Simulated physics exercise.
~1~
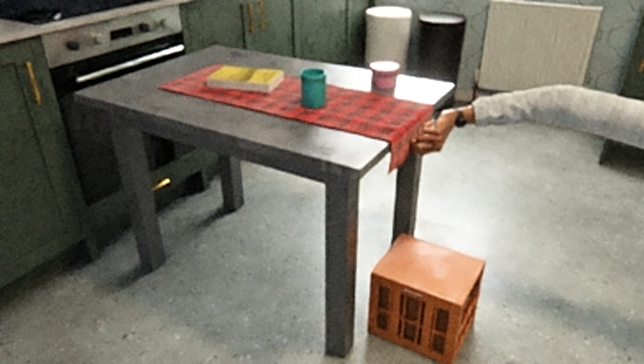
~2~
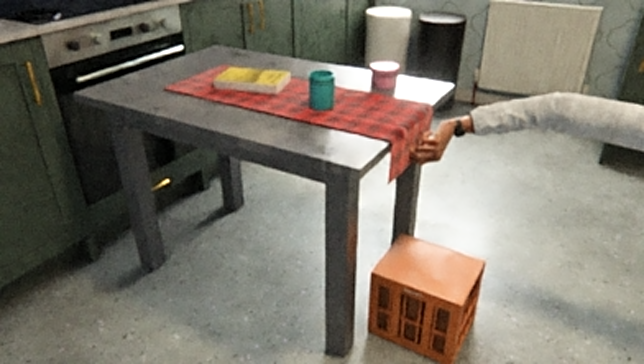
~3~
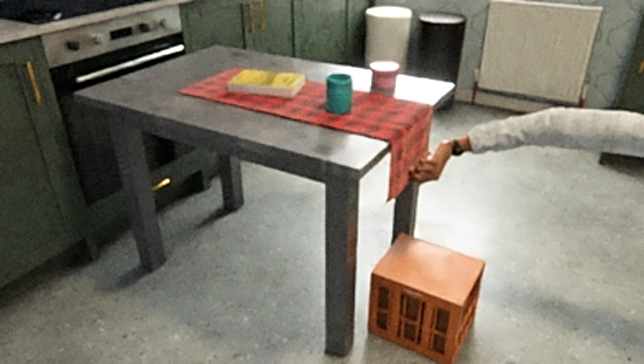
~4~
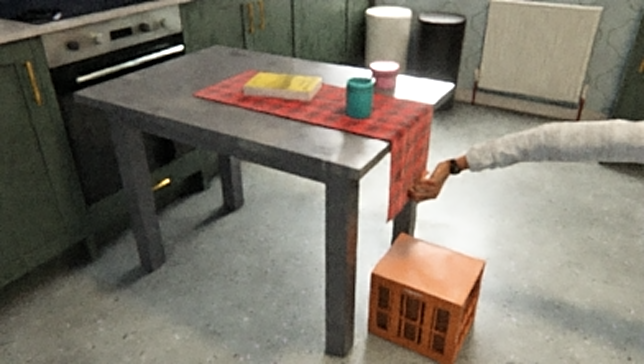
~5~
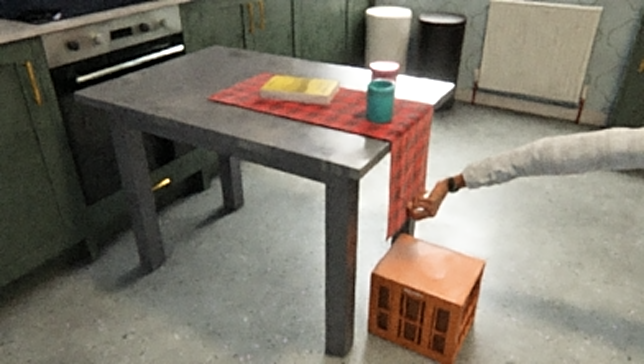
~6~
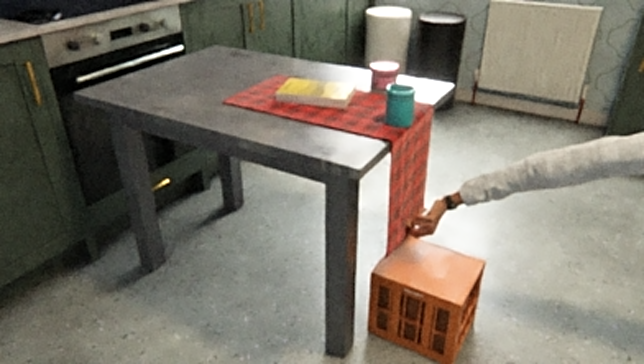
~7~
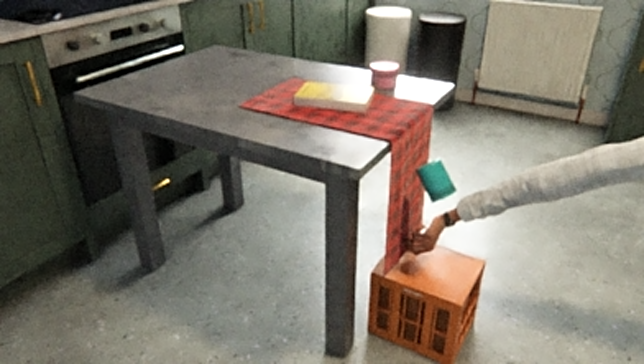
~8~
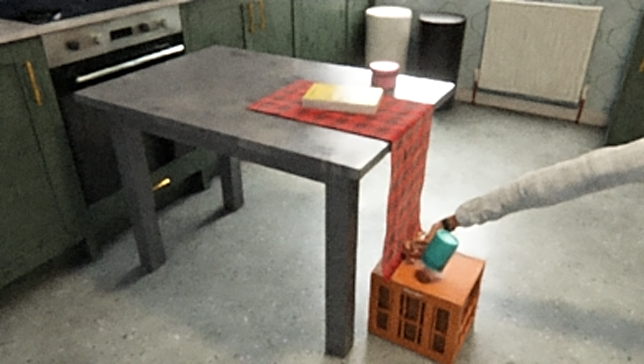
A hand pulls the red cloth down to the crate, tipping the turquoise mug off.
